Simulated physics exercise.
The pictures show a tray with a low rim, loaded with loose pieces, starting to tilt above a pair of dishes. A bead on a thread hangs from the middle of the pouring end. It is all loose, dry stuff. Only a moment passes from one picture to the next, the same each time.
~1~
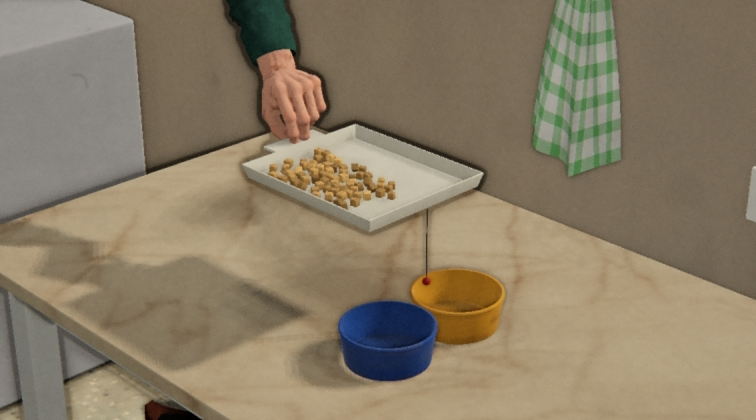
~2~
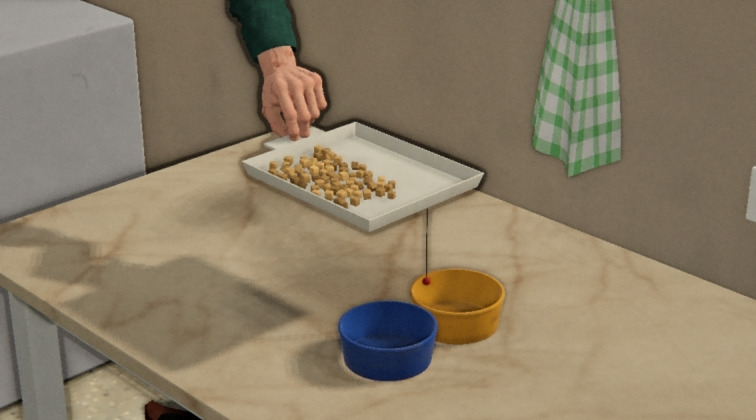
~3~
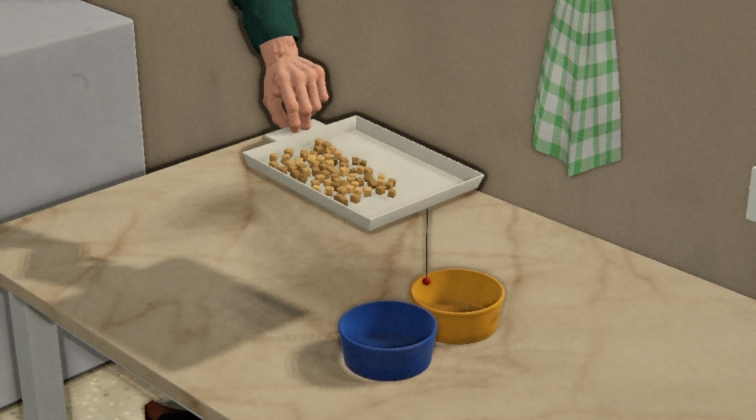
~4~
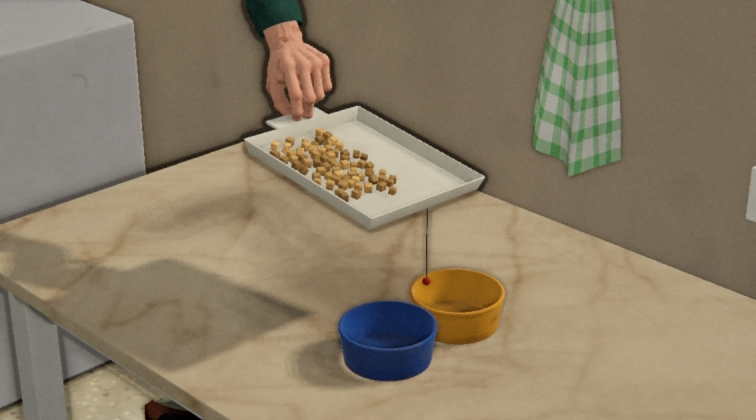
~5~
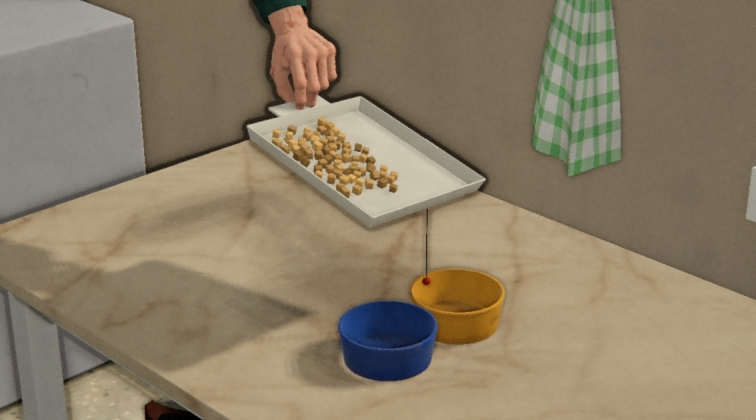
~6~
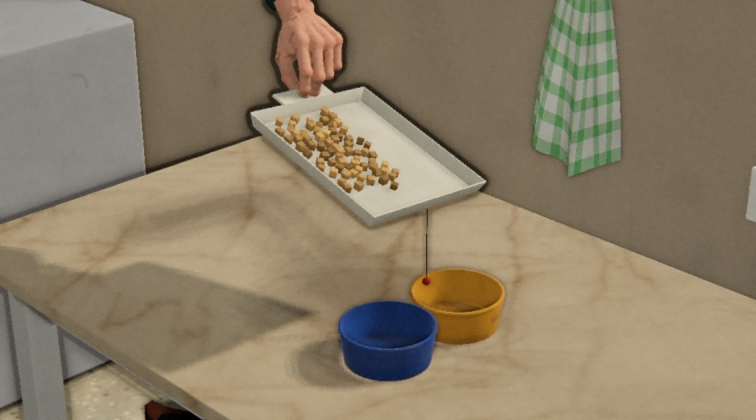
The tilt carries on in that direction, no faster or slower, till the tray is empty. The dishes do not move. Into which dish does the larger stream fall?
More goes to the right-hand dish.
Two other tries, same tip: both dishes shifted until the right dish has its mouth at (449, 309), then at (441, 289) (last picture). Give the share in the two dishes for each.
First some 50, then 40 per cent.
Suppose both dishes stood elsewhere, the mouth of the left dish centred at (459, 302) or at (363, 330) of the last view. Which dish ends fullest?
First the left one, then the dish on the right.
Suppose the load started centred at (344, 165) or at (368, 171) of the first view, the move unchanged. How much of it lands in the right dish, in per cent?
In turn 60 and 60 in a hundred.
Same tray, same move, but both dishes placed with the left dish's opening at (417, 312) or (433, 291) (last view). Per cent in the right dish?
First some 60, then 30 per cent.
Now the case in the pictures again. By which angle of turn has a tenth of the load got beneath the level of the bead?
At some 70 degrees.
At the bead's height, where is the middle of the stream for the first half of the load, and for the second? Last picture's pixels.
The first part at (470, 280); the rest at (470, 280).
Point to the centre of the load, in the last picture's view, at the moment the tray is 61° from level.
Near (437, 188).
Soon, tray tipped steeply; nearly all on the tray; a small part in the air.
A while on, tray tipped right over; most on the tray; a stray few in the right dish; a small part outside both; a stray few in the air.
Towards the end, tray tipped past a quarter turn; a stray few in the left dish; about two thirds in the right dish; about a third outside both.
Finally, tray tipped past a quarter turn; a stray few in the left dish; about two thirds in the right dish; about a third outside both.
